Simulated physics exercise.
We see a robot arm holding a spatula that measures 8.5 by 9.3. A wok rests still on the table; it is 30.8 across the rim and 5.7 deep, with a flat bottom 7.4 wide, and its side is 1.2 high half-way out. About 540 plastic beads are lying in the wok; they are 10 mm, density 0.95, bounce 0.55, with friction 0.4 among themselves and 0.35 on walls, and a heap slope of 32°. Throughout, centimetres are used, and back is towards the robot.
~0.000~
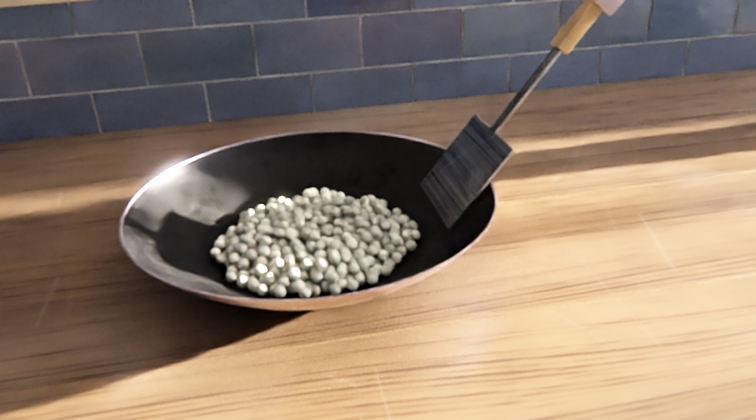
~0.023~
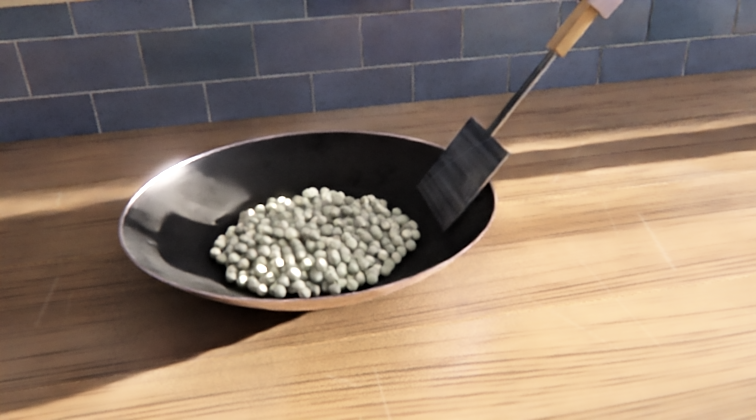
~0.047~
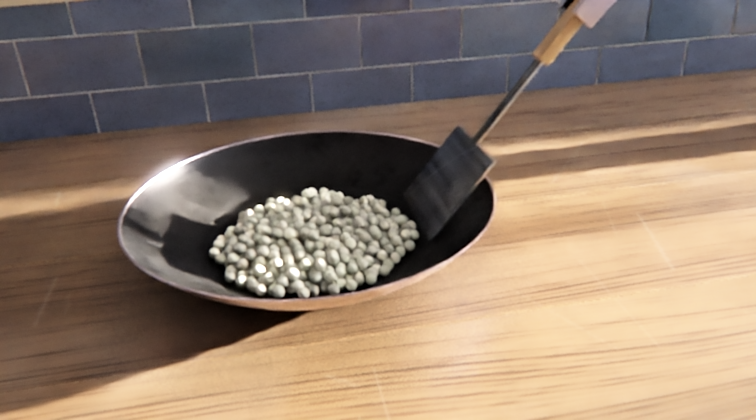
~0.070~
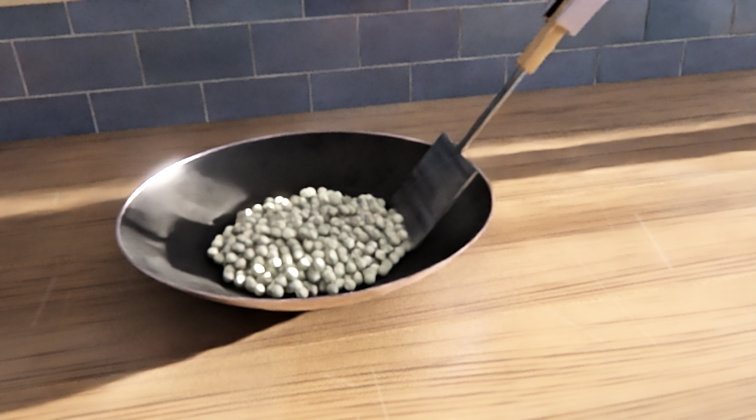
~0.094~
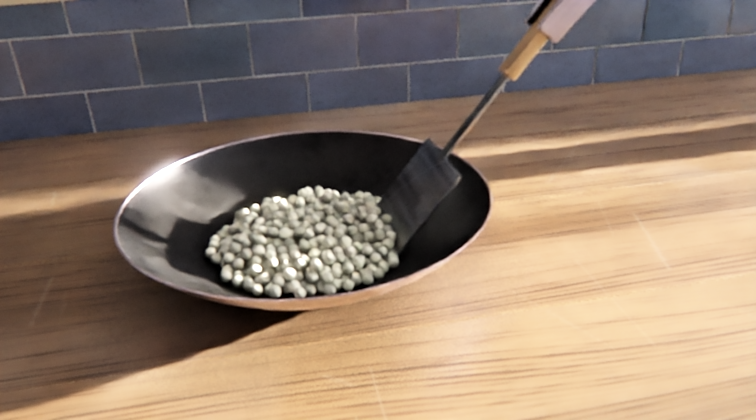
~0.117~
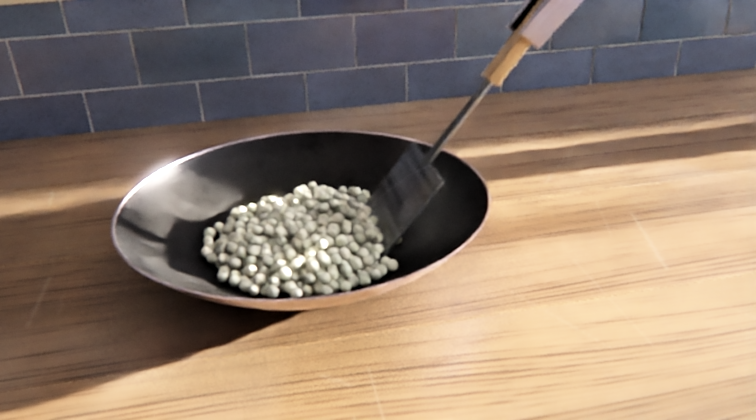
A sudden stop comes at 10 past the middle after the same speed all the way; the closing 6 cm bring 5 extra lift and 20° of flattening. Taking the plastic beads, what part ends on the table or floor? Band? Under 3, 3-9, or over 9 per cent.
3-9 per cent.
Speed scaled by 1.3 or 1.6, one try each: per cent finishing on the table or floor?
Roughly 15 per cent on the first try and 20 per cent on the second.
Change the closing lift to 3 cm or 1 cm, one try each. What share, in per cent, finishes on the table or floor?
Result, in order: Approx. 5 % and 10 %.
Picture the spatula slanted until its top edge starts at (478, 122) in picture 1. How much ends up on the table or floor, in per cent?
I'd estimate close to 5 per cent.
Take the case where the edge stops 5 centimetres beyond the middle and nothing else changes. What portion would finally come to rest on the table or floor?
That would give close to 0 per cent.
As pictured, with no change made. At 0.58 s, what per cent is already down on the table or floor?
It is near 6 percent.
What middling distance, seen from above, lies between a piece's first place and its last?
About 5 cm.
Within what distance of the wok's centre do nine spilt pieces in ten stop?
Roughly 45 cm.
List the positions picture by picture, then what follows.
The first frame shows the spatula top edge at (494, 131), sloping 51°; upper third of the load around (317, 229), from x 215 to 415, top at y 190; 538 in the wok.
The second frame shows the spatula top edge at (490, 133), sloping 51°; upper third of the load around (317, 229), from x 215 to 415, top at y 190.
The third frame shows the spatula top edge at (476, 142), sloping 51°; upper third of the load around (316, 229), from x 215 to 415, top at y 190.
The fourth frame shows the spatula top edge at (460, 149), sloping 51°; upper third of the load around (314, 229), from x 215 to 405, top at y 190.
The fifth frame shows the spatula top edge at (444, 156), sloping 51°; upper third of the load around (311, 227), from x 210 to 400, top at y 190.
The sixth frame shows the spatula top edge at (427, 161), sloping 51°; upper third of the load around (306, 227), from x 205 to 395, top at y 185; 538 in the wok.
After 0.22 s, sloping 51°, highest piece 4 above the table; 538 in the wok.
After 0.33 s, sloping 44°, highest piece 6 above the table; 538 in the wok.
After 0.58 s, sloping 31°, highest piece 6 above the table; 510 in the wok, 27 on the table or floor, 1 on the blade or in flight.
After 1.63 s, sloping 31°, highest piece 5 above the table; 510 in the wok, 28 on the table or floor.
In the end, 510 in the wok, 28 on the table or floor. That is 5 % on the table or floor.
